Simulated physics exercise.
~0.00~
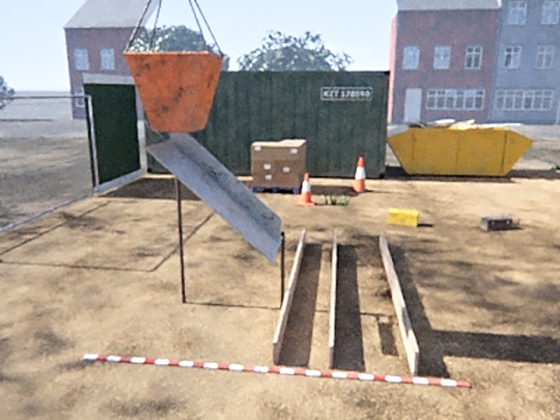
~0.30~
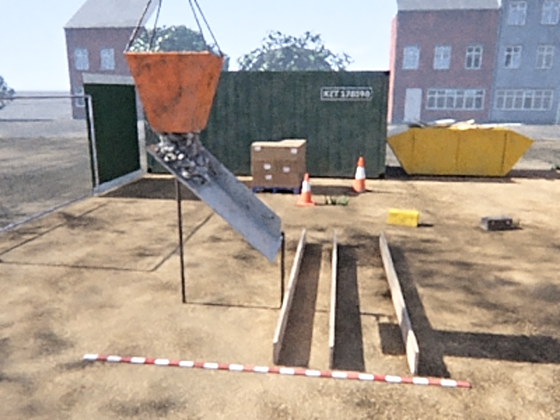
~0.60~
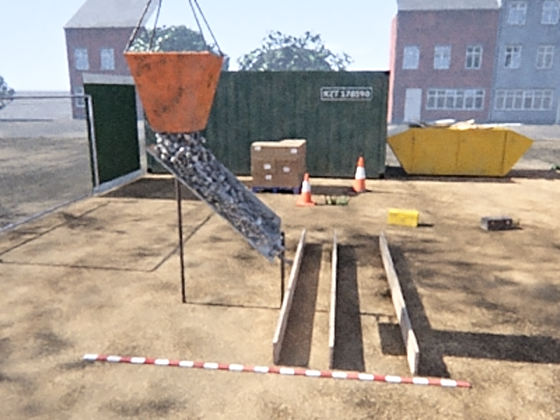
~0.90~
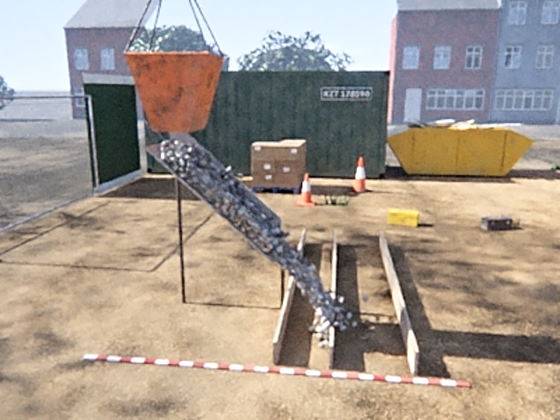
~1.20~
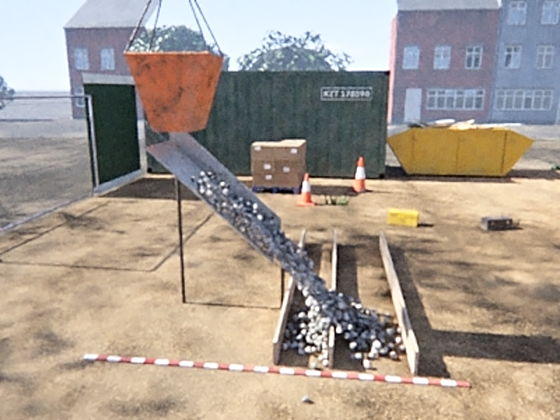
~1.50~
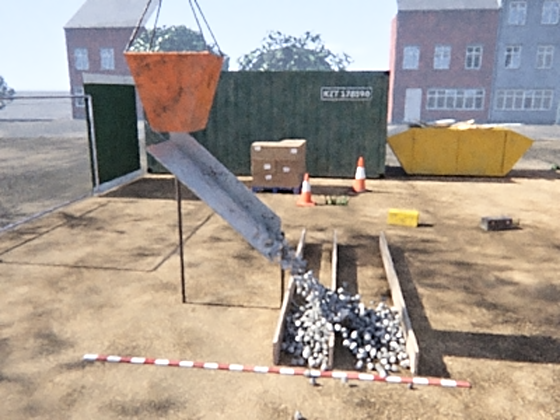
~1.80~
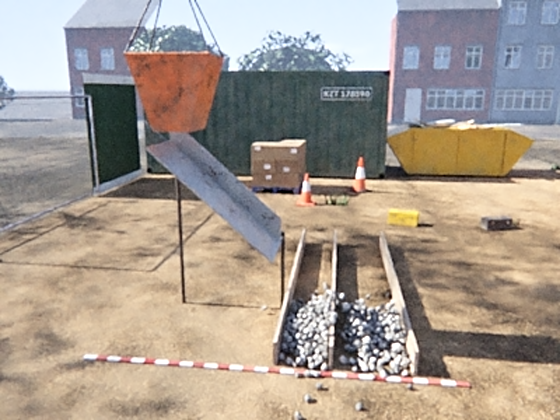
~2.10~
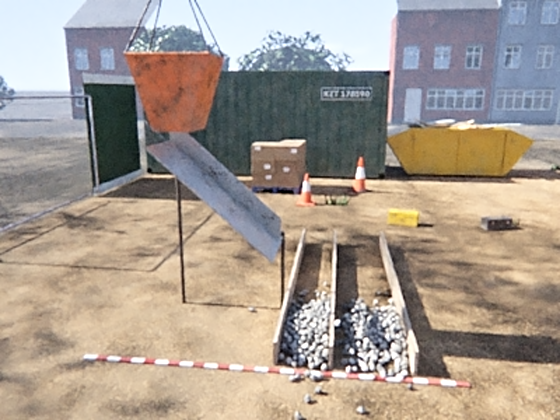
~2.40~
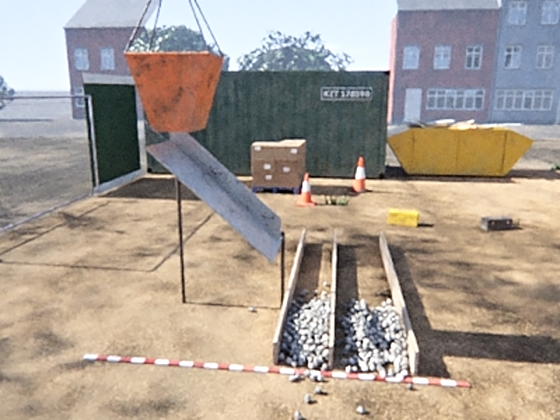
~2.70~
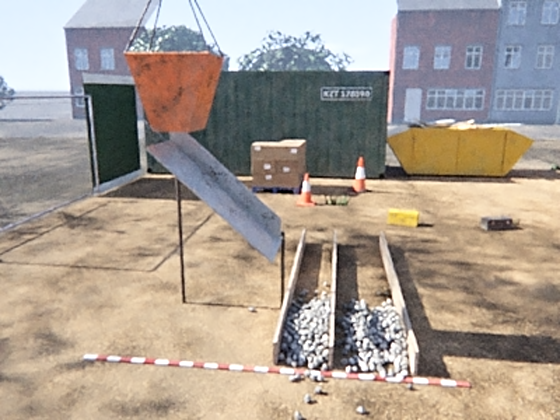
On a sunny building yard, grey stones dropped from a hanging orange hopper onto a sloping metal chute, slid down to the right and spilled between three boards on the ground, settling in both bays, with slightly more in the left one.
